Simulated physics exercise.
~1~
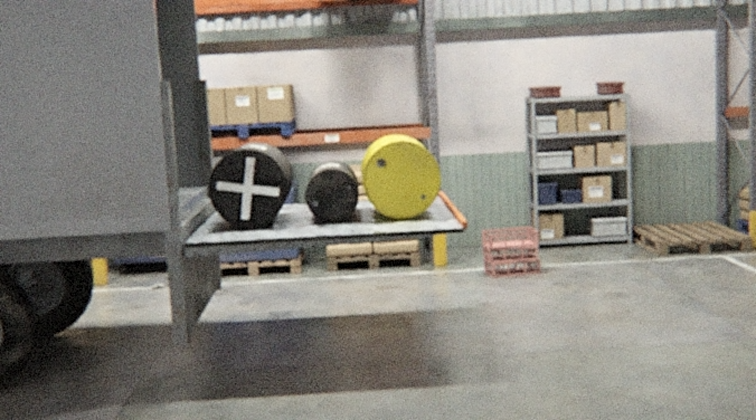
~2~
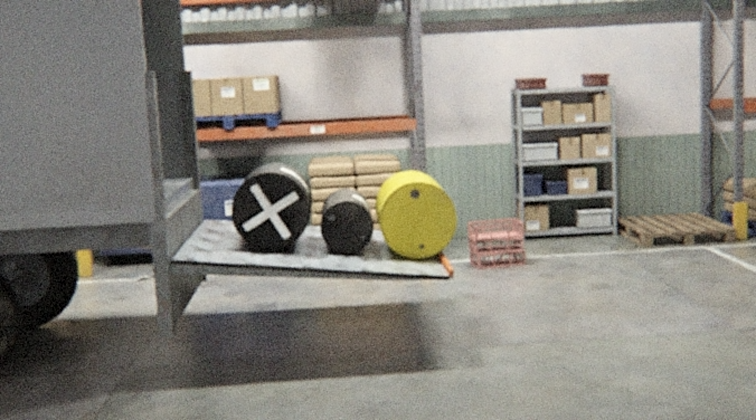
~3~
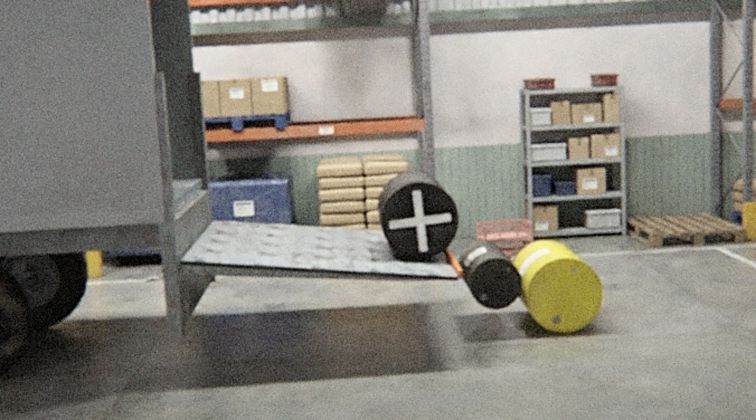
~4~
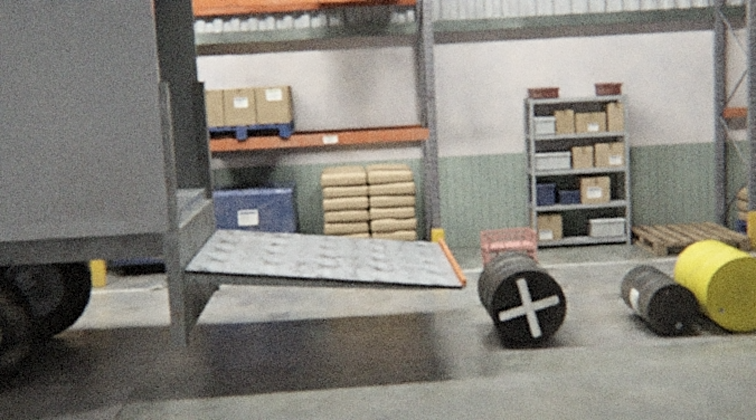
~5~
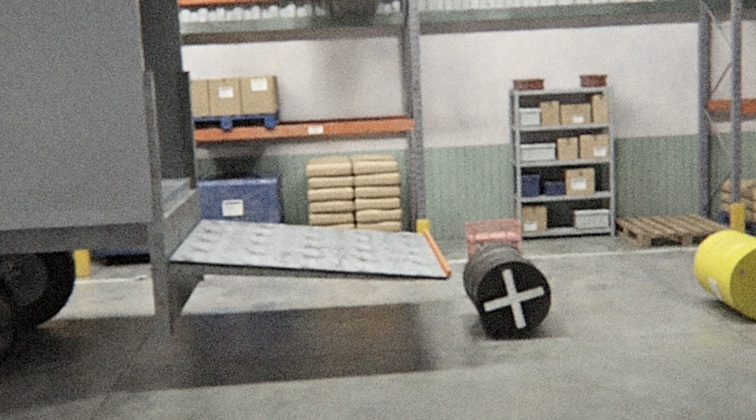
Three drums roll right off a truck's tilting tail platform and settle on the warehouse floor.
